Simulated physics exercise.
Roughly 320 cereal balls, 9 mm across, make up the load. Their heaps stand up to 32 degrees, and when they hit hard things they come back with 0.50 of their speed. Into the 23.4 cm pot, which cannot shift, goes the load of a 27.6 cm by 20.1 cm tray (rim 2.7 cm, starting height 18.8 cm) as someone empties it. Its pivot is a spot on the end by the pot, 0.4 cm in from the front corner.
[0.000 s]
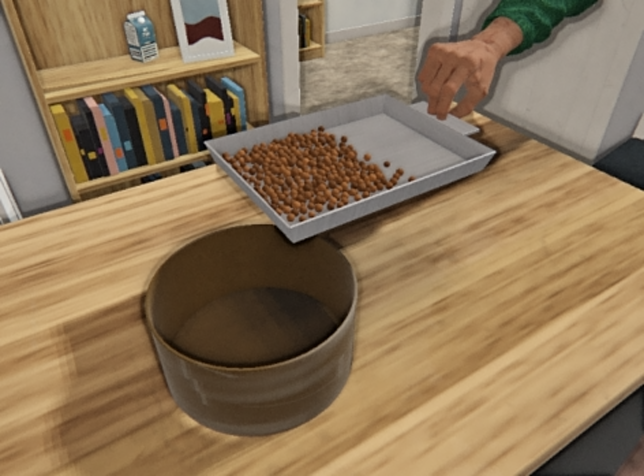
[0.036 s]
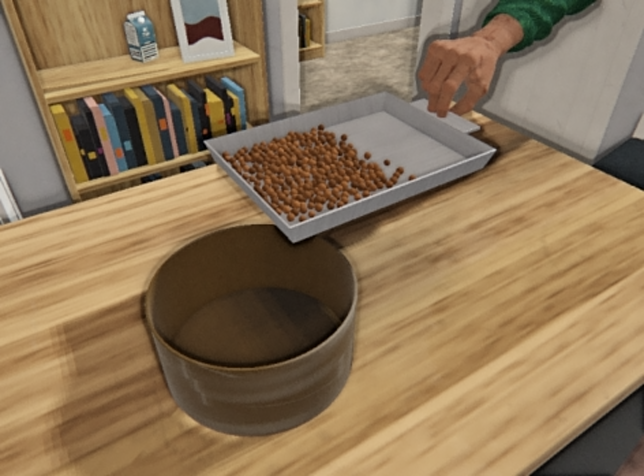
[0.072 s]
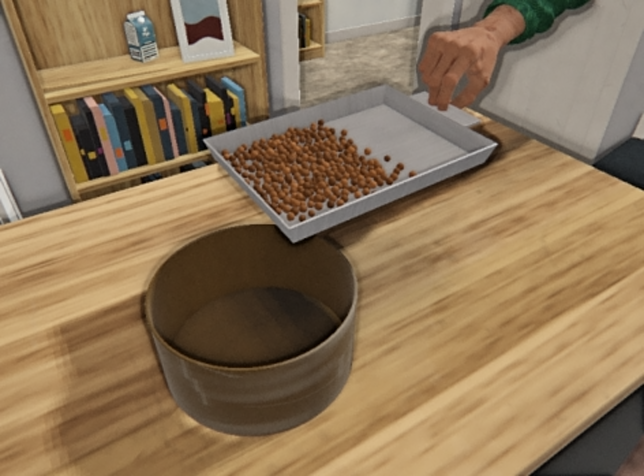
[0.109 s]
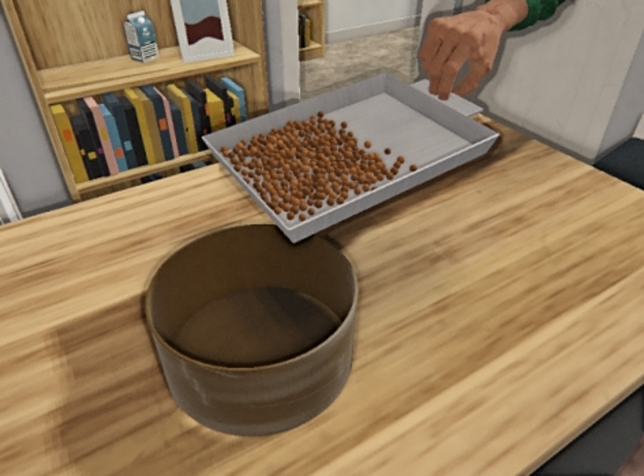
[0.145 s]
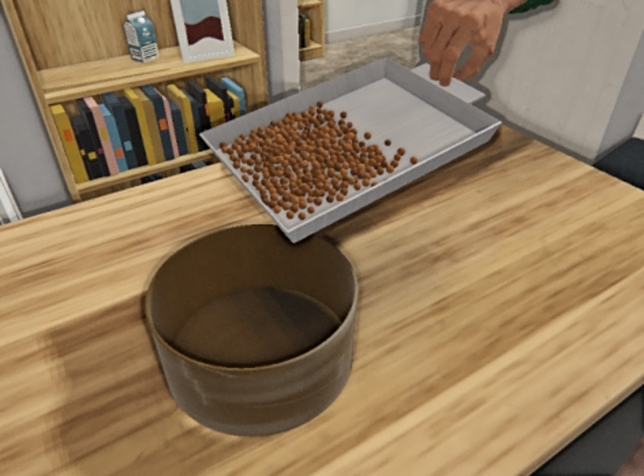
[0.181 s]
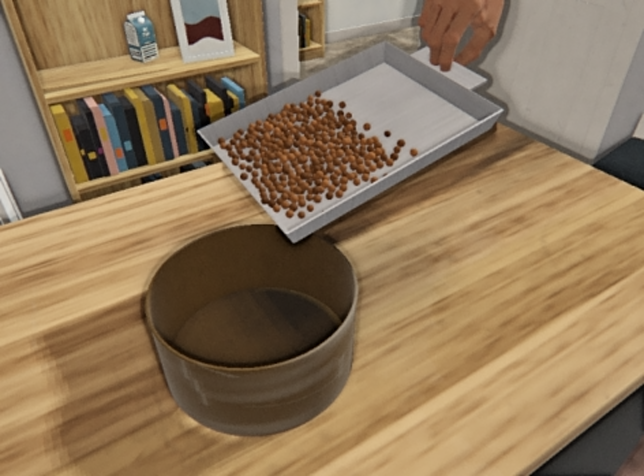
A gray tray of brown cereal balls tilts gradually as a hand raises its far end.
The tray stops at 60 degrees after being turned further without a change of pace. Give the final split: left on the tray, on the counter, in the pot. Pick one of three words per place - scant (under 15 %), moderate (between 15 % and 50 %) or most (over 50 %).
My call is left on the tray: Most, counter: Scant, pot: Scant.
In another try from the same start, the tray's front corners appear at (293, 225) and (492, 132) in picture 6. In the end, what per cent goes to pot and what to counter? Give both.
Pot 5, counter 0.
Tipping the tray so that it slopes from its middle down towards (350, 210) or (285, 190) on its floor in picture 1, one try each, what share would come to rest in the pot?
10 and 5 %.
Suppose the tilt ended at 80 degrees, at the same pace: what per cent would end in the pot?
It would land at about 90 percent.
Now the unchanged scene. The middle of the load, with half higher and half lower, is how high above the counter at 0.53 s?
Median height: Approx. 26 cm.
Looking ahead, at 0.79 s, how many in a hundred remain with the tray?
Estimate: Near 95 in a hundred.
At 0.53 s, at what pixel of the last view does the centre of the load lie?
Near (273, 142).
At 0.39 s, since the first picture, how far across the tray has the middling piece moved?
About 2 cm.
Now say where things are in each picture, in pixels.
The first frame shows tray tilt 0 degrees, front corners at (293, 221) and (486, 151); middle of the pieces at (307, 172); pot at (253, 285).
The second frame shows tray tilt 1 degrees, front corners at (293, 221) and (487, 149); middle of the pieces at (307, 171).
The third frame shows tray tilt 2 degrees, front corners at (292, 221) and (488, 143); middle of the pieces at (307, 169).
The fourth frame shows tray tilt 6 degrees, front corners at (291, 222) and (489, 133), lowest corner left front; middle of the pieces at (306, 164).
The fifth frame shows tray tilt 10 degrees, front corners at (290, 224) and (491, 122), lowest corner left front; middle of the pieces at (306, 159).
The sixth frame shows tray tilt 14 degrees, front corners at (289, 225) and (493, 109), lowest corner left front; middle of the pieces at (305, 154); pot at (253, 285). The tray's pace is about 115 degrees a second.
After 0.39 s, tilt 38 degrees; the tray holds 100 %, the pot 0 %.
After 0.53 s, tilt 54 degrees; the tray holds 100 %, the pot 0 %.
After 0.79 s, tilt 60 degrees; the tray holds 95 %, the pot 0 %.
By 1.6 s all is still; tray 95 %, counter 0 %, pot 5 %.
